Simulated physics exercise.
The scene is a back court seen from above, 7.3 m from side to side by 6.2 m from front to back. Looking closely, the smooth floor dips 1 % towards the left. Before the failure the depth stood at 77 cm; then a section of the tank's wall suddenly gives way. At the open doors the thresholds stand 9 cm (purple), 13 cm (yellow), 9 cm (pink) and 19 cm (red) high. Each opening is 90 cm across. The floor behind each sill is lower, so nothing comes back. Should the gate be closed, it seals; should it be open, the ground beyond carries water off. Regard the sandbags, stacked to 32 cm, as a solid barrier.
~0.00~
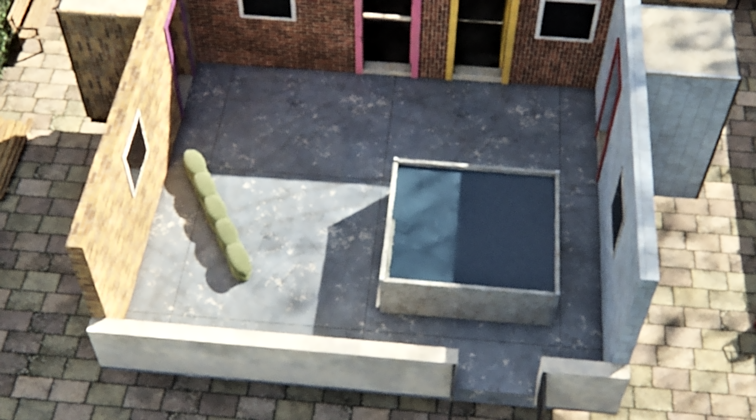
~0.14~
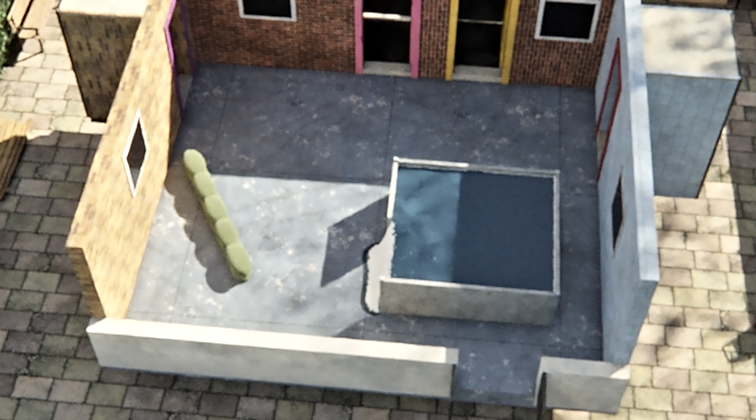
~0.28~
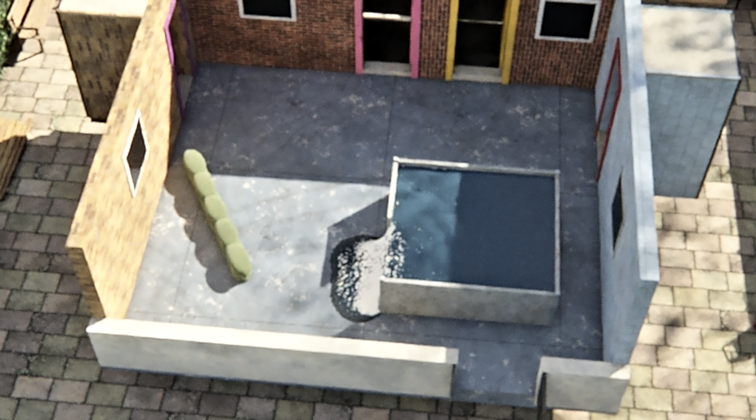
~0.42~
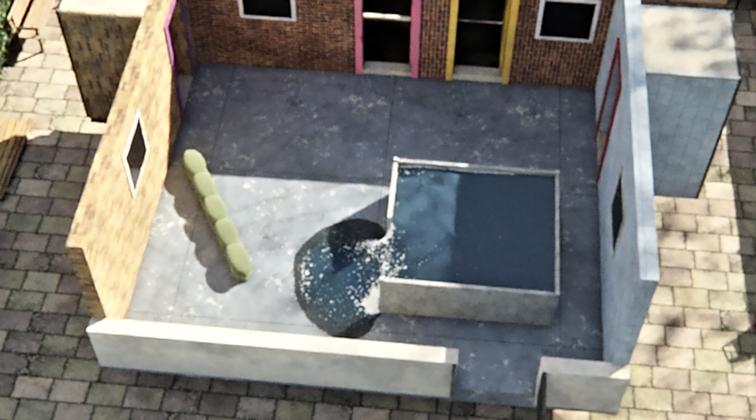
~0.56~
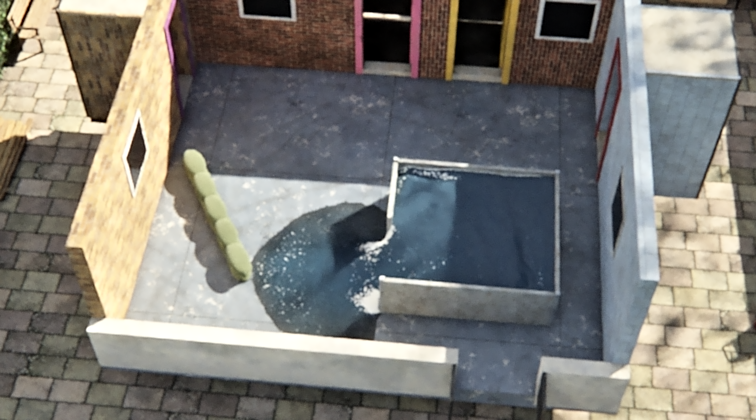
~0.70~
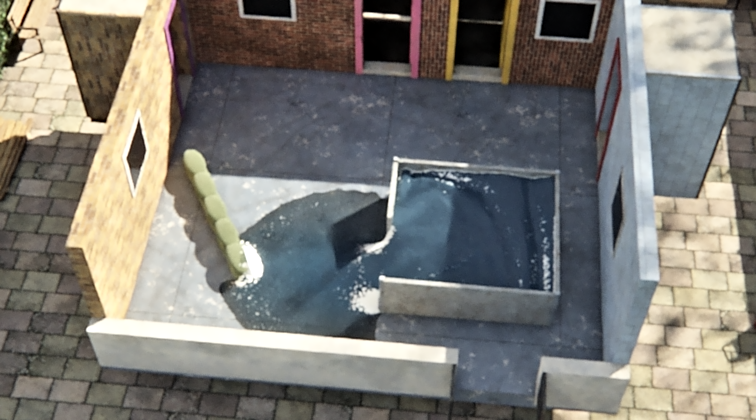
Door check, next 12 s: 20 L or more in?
For the purple door I'd say above the limit; for the yellow door I'd say within the limit; for the pink door I'd say within the limit; for the red door I'd say within the limit.
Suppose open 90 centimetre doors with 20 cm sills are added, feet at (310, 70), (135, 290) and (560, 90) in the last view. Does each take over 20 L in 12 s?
So, in the order given, it's shy of the mark, then beyond the mark, then shy of the mark.
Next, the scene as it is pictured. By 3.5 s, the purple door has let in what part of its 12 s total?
Around 5 percent.
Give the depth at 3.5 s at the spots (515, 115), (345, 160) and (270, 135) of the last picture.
Reading - approx. 0 / 0 / 5 cm.
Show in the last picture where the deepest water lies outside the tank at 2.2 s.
Roughly at pixel (118, 345).
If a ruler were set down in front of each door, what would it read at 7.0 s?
You'd get purple at 18 cm, yellow at 5 cm, pink at 8 cm, and red at 11 cm.
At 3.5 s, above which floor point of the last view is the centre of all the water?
Around (340, 239).
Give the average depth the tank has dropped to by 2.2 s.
47 cm.
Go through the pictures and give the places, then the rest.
The tank at (473, 227) is whole and still, 77 cm deep, in the first picture.
The front is at (376, 247), 0.7 m from the gap at (387, 267); 0.3 m2 of floor is under water; 77 cm left at the back of the tank, in the second picture.
The front is at (343, 247), 1.0 m from the gap at (387, 269); 1.0 m2 of floor is under water; 77 cm left at the back of the tank, in the third picture.
The front is at (300, 259), 1.5 m from the gap at (387, 270); 2.3 m2 of floor is under water; 77 cm left at the back of the tank, in the fourth picture.
Water pours out at (387, 271) and has run 2.1 m, to (258, 262); typically 6 cm deep outside, 77 cm at the tank's back, in the fifth picture.
The front is at (225, 291), 2.6 m from the gap at (387, 270); 5.9 m2 of floor is under water; 72 cm left at the back of the tank, in the sixth picture.
After 1.4 s water covers 25 % of the floor and is deepest (47 cm) near (375, 287); purple door not reached, yellow door not reached, pink door not reached, red door not reached.
After 2.2 s water covers 35 % of the floor and is deepest (62 cm) near (118, 345); purple door 13 cm at the sill, 0 L in, yellow door not reached, pink door not reached, red door not reached.
After 3.5 s water covers 50 % of the floor and is deepest (48 cm) near (167, 174); purple door 20 cm at the sill, 14 L in, yellow door not reached, pink door not reached, red door not reached.
After 7.0 s water covers 90 % of the floor and is deepest (29 cm) near (118, 345); purple door 18 cm at the sill, 173 L in, yellow door 5 cm at the sill, 0 L in, pink door 8 cm at the sill, 0 L in, red door 11 cm at the sill, 0 L in.
After 12.0 s water covers 95 % of the floor and is deepest (16 cm) near (118, 345); purple door 15 cm at the sill, 270 L in, yellow door 9 cm at the sill, 0 L in, pink door 8 cm at the sill, 0 L in, red door 8 cm at the sill, 0 L in.
